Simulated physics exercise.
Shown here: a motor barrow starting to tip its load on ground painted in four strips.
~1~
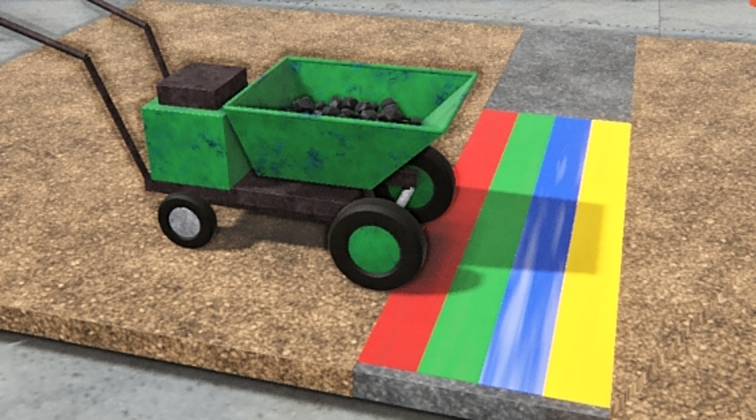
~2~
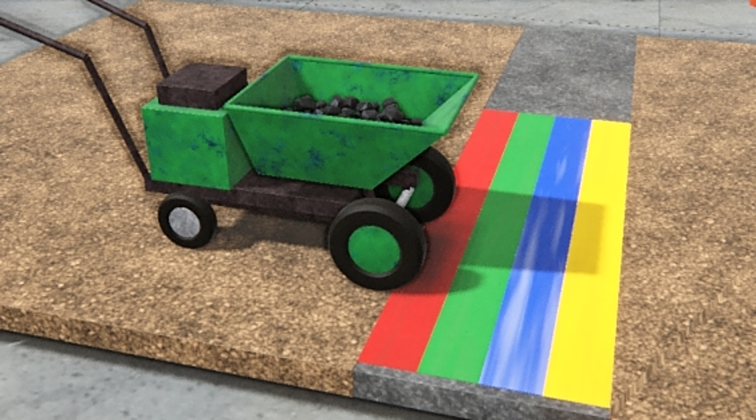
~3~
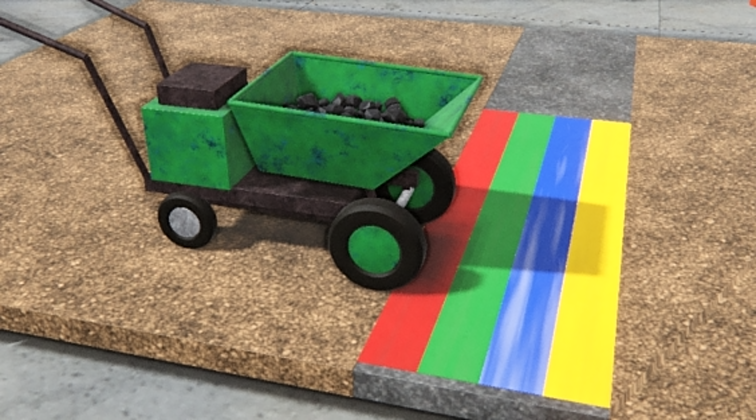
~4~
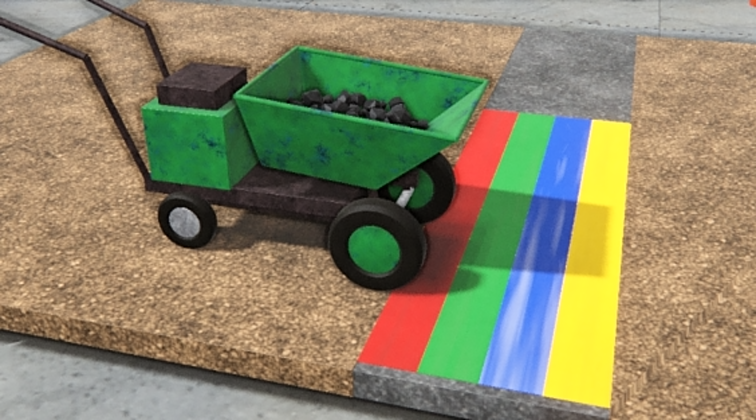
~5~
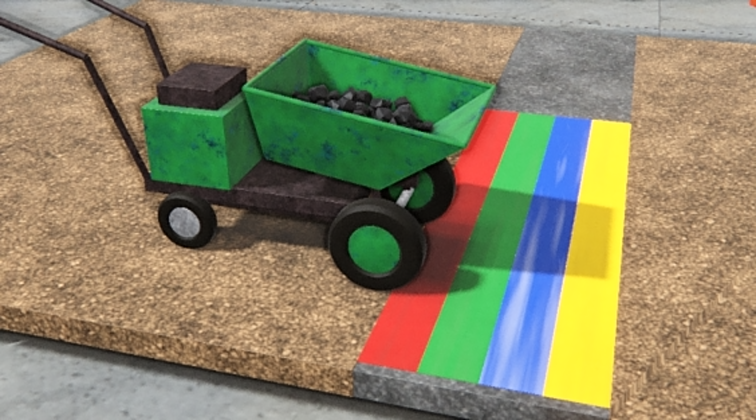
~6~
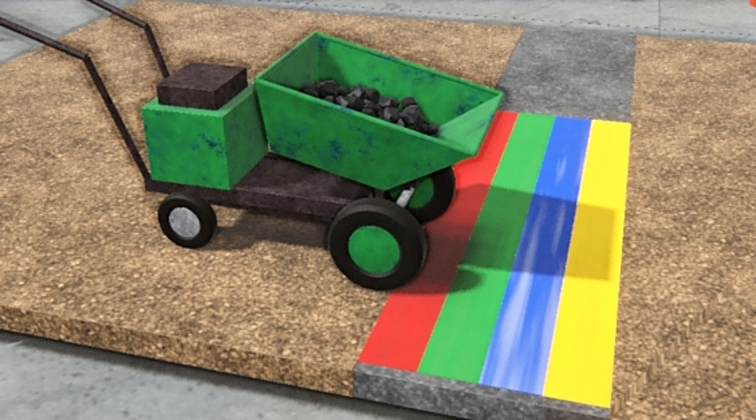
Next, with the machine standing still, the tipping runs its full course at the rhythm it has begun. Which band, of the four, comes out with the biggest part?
The yellow band comes out ahead.
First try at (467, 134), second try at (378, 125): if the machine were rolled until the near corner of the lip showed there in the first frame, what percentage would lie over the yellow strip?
The first stop gives 50 per cent; the second gives 10 per cent.
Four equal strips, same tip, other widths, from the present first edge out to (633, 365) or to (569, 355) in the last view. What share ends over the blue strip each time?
40 per cent, then 0 per cent, roughly.
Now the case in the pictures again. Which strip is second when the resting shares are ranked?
Second: The strip in blue.
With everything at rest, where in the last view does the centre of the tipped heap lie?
Resting centre, last picture - approx. (579, 272).
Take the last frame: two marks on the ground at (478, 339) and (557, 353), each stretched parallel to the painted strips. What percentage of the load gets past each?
70 and 50 in a hundred.
Soon, skip tipped steeply; all in the skip.
A while on, skip tipped steeply; most in the skip; a small part over the blue strip; a stray few over the yellow strip.
Towards the end, skip tipped right over; about a quarter in the skip; about a quarter over the blue strip; about a third over the yellow strip; a small part off the paint.
Finally, skip tipped right over; about a quarter in the skip; none over the red strip; none over the green strip; about a quarter over the blue strip; about a third over the yellow strip; a small part off the paint.
